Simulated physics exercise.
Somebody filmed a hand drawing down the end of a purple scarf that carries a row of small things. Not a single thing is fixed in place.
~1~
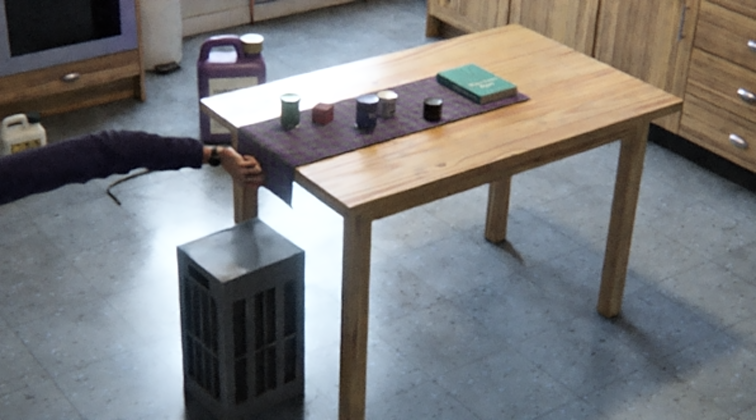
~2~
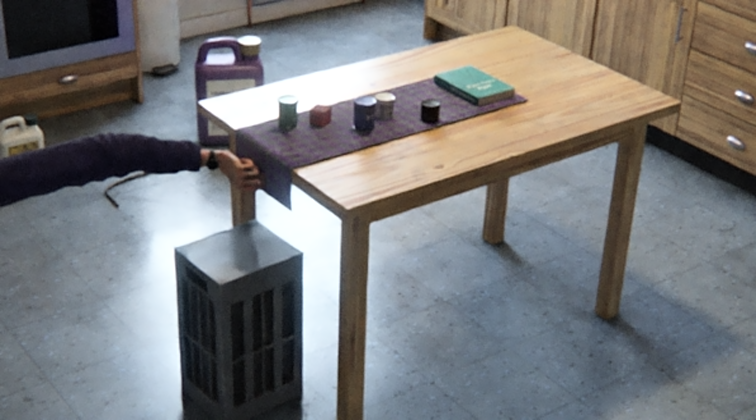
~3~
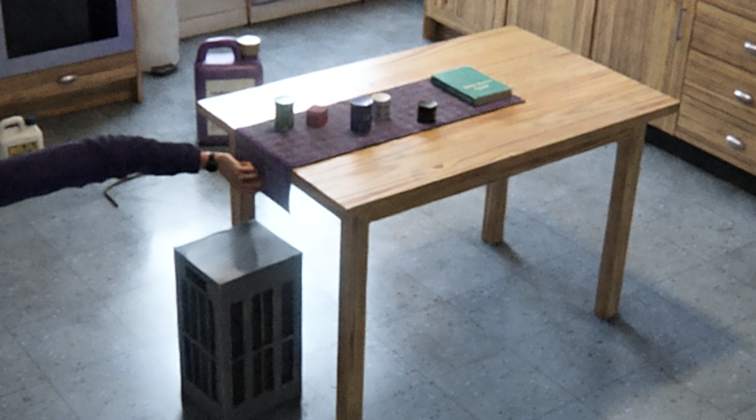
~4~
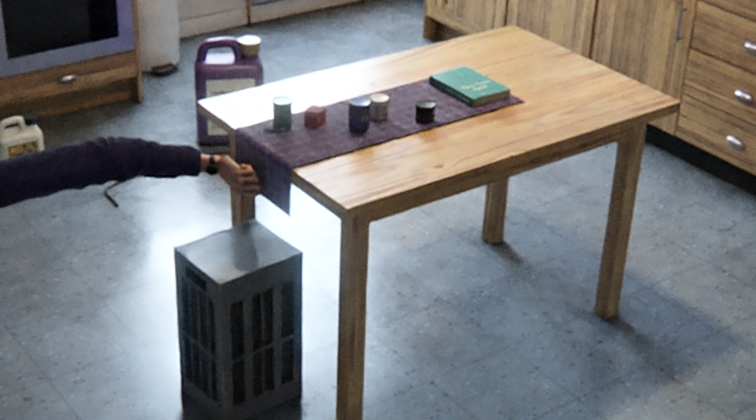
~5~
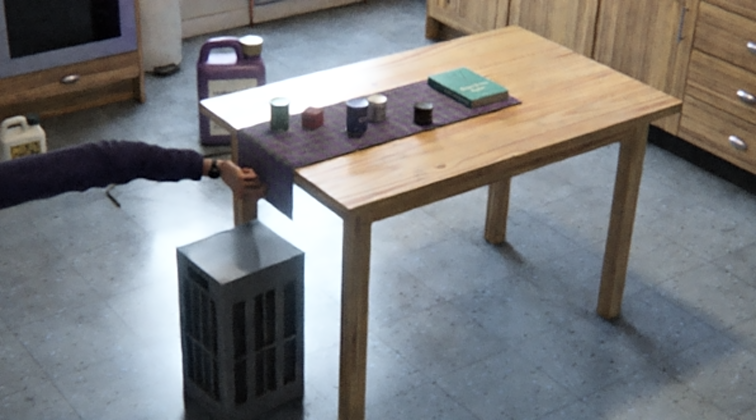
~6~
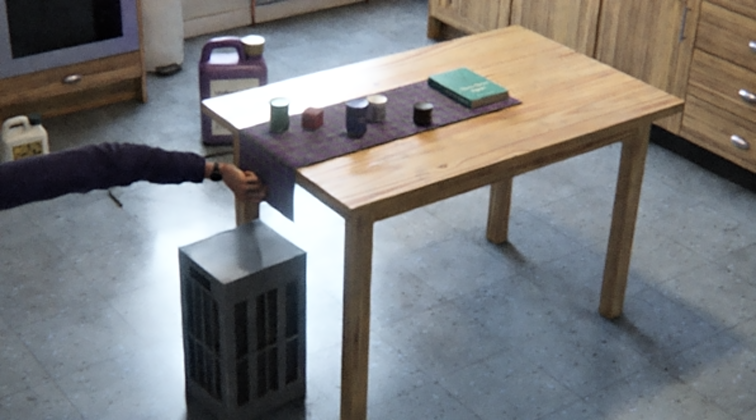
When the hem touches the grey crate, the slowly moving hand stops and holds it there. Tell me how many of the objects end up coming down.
Objects that come down: One.
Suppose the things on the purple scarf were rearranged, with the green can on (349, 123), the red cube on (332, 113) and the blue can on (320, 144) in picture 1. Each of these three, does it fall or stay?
Here's the result: The green can remains in place, the red cube remains in place and the blue can leaves the top.
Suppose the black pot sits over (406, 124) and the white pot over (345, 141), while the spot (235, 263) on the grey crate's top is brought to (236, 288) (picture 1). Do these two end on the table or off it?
The black pot stays aboard; the white pot is lost.
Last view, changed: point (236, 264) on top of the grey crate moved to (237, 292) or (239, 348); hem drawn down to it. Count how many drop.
For the first height 2, for the second 4.
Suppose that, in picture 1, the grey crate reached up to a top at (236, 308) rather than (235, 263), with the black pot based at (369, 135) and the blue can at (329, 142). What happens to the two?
Black pot: Lost; blue can: Lost.
Soon after, hem near (266, 231); all still up.
Then, hem on the crate; green can gone.
At rest, hem on the crate; green can gone. The count of fallen things is one.
